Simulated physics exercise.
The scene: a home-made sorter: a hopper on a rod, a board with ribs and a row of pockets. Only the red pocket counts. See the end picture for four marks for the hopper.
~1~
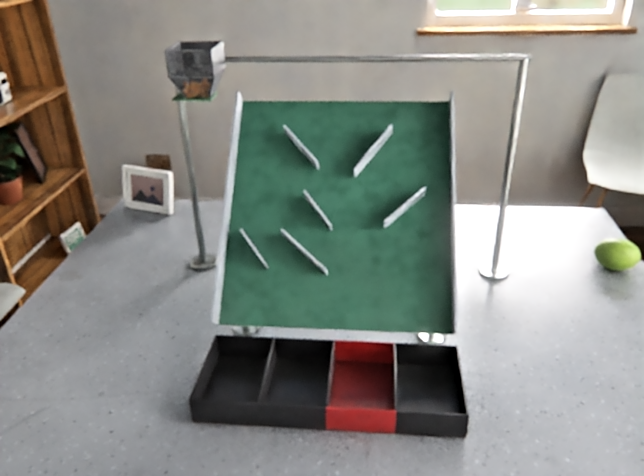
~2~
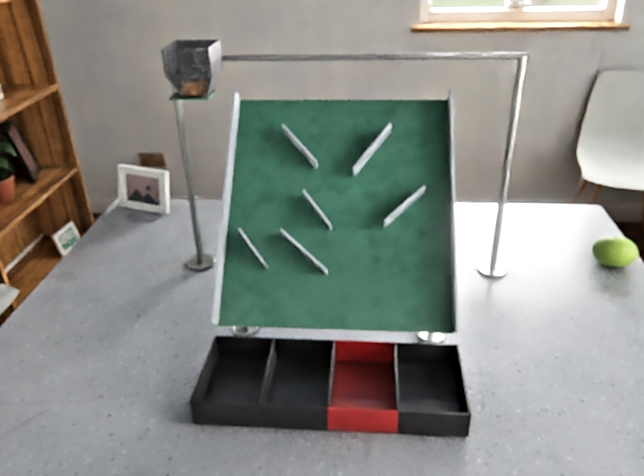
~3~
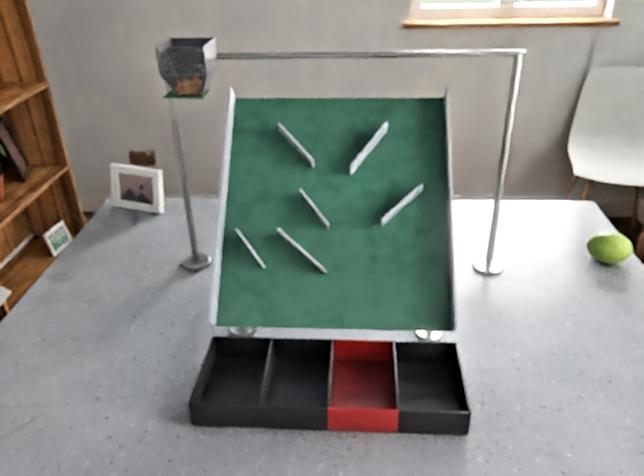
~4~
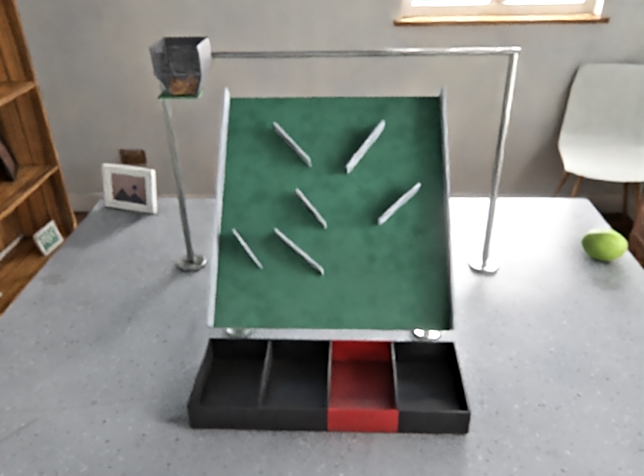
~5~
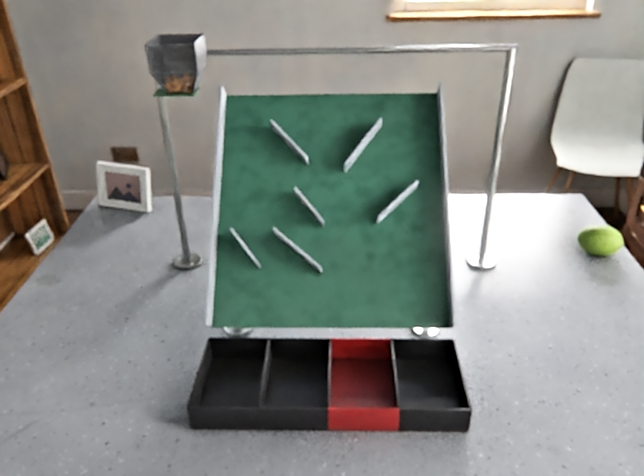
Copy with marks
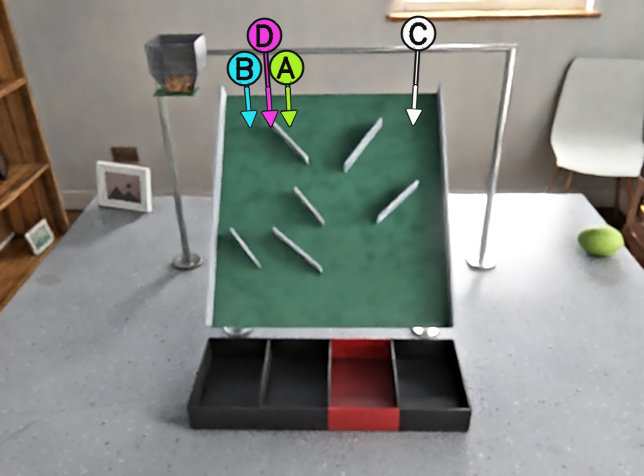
Green ribbed board standing above a row of dark pockets with one red, nothing moving as the view drifts slightly.
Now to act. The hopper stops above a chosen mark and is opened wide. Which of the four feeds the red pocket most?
A beats the others.
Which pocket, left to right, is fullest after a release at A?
The third.
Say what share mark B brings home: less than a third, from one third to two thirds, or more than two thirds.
Mark B gives less than a third.
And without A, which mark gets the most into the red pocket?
That would be D.
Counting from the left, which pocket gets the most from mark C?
The fourth.
On the marked copy, mark A meets the board at (289, 120); mark B meets the board at (249, 121); mark C meets the board at (413, 119); mark D meets the board at (270, 120).
If A is chosen, the bulk in the red pocket, a small share in other pockets, a small share outside the box.
If B is chosen, a small share in the red pocket, the bulk in other pockets.
If C is chosen, a small share in the red pocket, the bulk in other pockets, a small share outside the box.
If D is chosen, close to a third in the red pocket, close to half in other pockets, a small share outside the box.
